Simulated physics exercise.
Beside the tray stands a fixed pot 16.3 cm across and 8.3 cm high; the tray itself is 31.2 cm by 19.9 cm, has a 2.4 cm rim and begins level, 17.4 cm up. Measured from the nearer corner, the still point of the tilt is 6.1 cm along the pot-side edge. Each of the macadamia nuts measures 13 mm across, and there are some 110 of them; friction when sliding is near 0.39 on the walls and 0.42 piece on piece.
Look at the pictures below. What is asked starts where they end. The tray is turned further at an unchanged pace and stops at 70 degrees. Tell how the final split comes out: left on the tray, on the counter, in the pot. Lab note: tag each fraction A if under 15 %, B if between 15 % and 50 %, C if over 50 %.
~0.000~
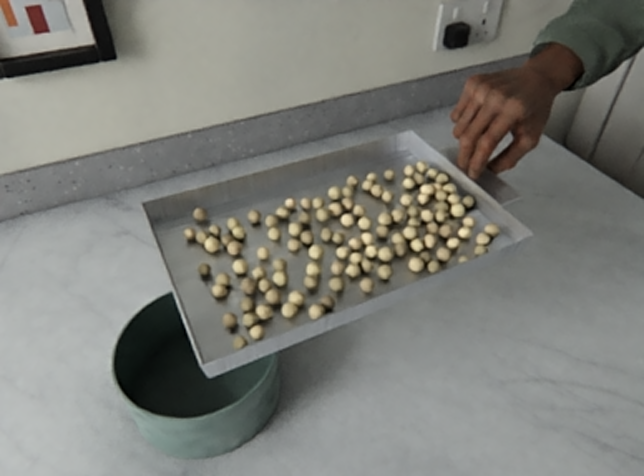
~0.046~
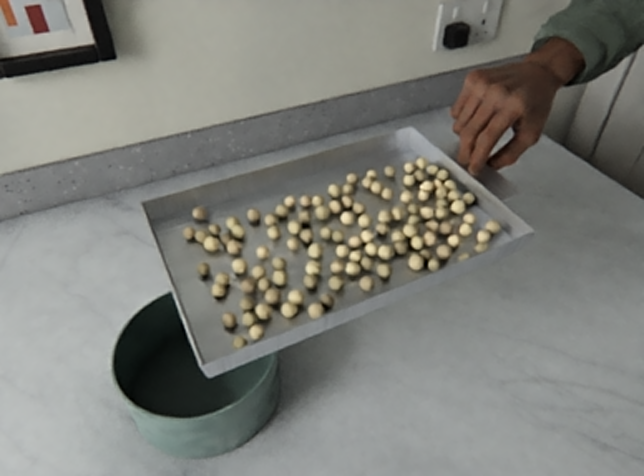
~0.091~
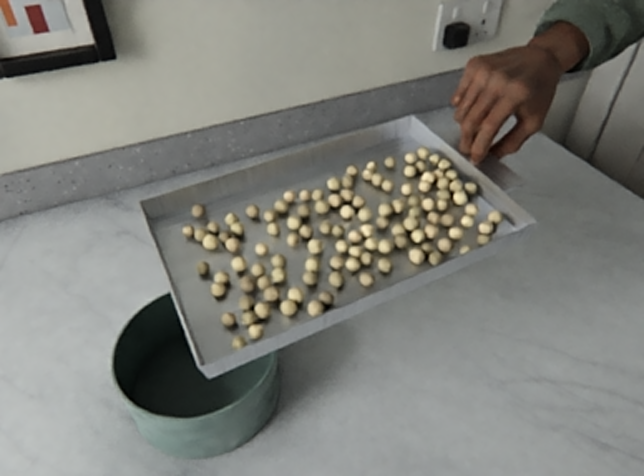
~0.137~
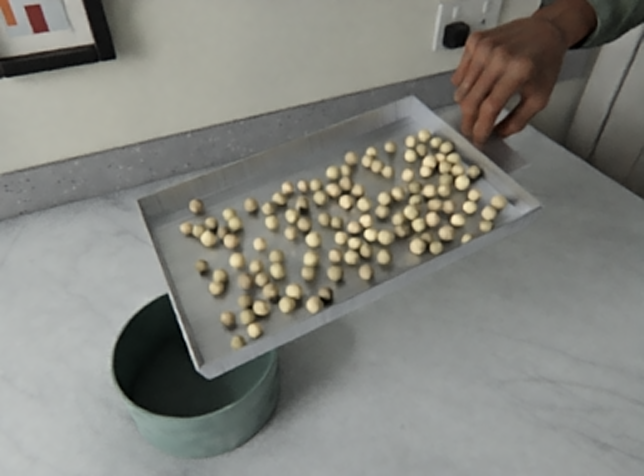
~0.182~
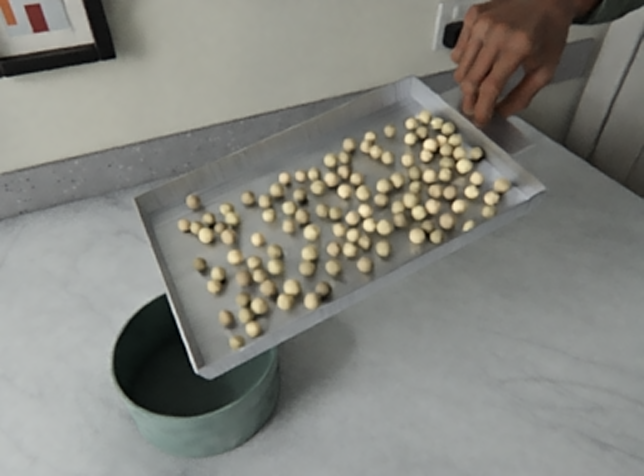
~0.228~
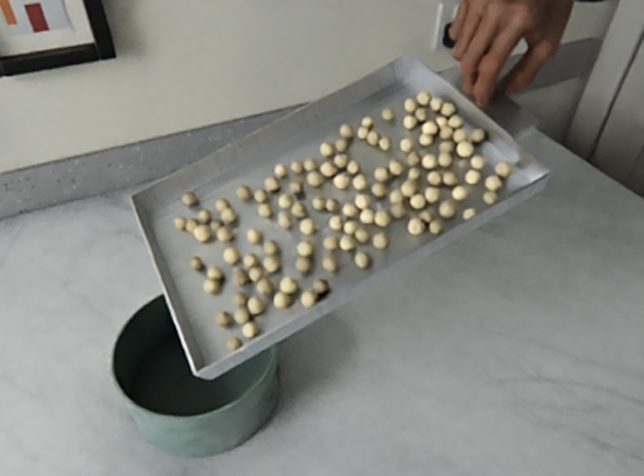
Left on the tray = C, counter = B, pot = A.
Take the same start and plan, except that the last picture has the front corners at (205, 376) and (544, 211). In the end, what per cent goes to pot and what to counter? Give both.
Pot: 0, counter: 10.
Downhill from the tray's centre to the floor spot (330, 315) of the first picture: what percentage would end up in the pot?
Some 0 per cent.
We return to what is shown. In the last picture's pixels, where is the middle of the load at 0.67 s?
Look near (202, 288) in the last picture.
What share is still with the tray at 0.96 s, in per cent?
Of the load, some 75 percent.
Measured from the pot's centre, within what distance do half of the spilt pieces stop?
Roughly 22 cm from the centre.
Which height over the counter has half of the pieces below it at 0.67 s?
Some 22 cm.
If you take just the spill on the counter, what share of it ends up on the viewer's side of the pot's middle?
About 80 per cent.
After 0.49 s, tilt 43 degrees; the tray holds 100 %, the pot 0 %.
After 0.67 s, tilt 62 degrees; the tray holds 100 %, the pot 0 %.
Then, at 0.96 s, tilt 70 degrees; the tray holds 75 %, the pot 0 %.
In the end, at 2.1 s, tray 70 %, counter 30 %, pot 0 %.
